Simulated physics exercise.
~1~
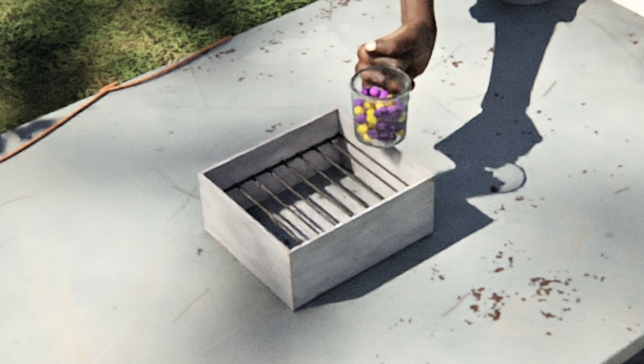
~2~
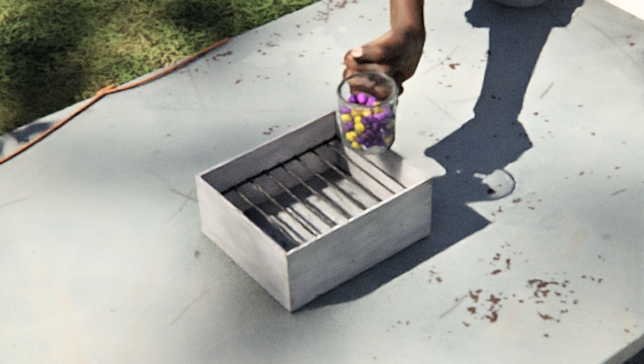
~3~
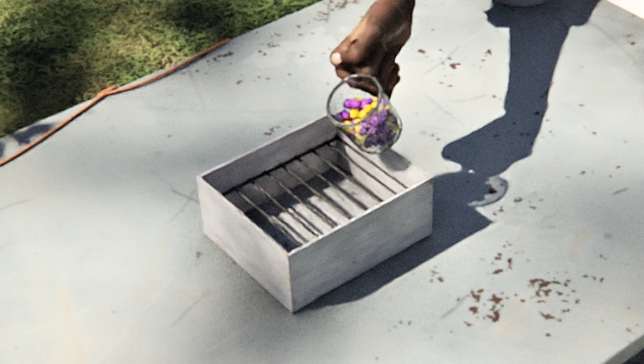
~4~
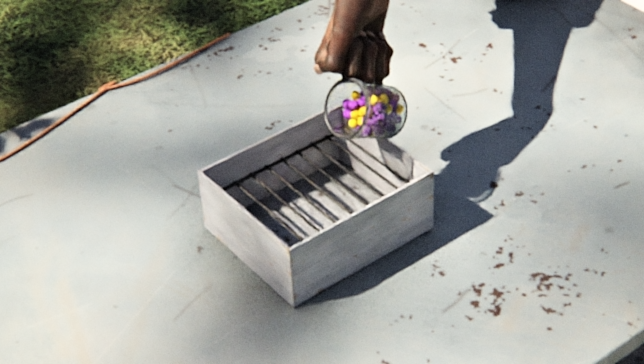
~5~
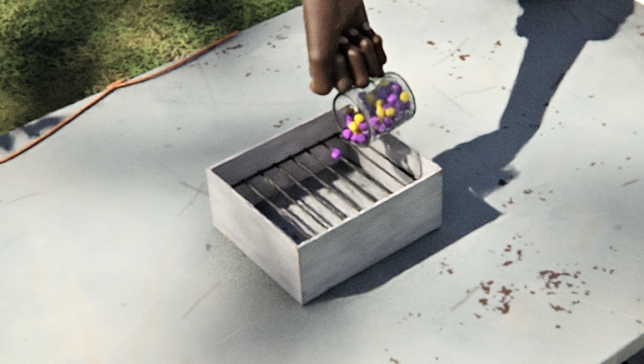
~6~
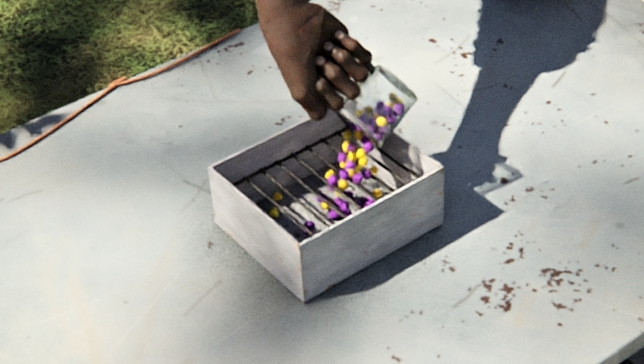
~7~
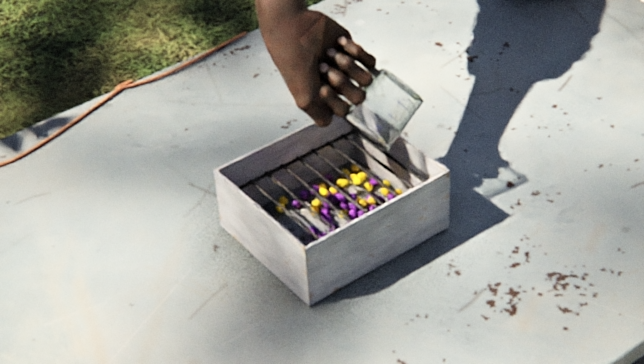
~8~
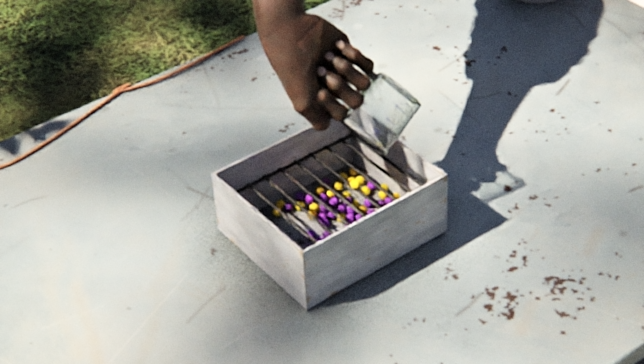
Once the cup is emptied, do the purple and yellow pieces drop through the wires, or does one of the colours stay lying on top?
Both colours drop through the wires. All the purple pieces and nearly all the yellow ones end up underneath, with only a few stray yellow ones left on the wires.
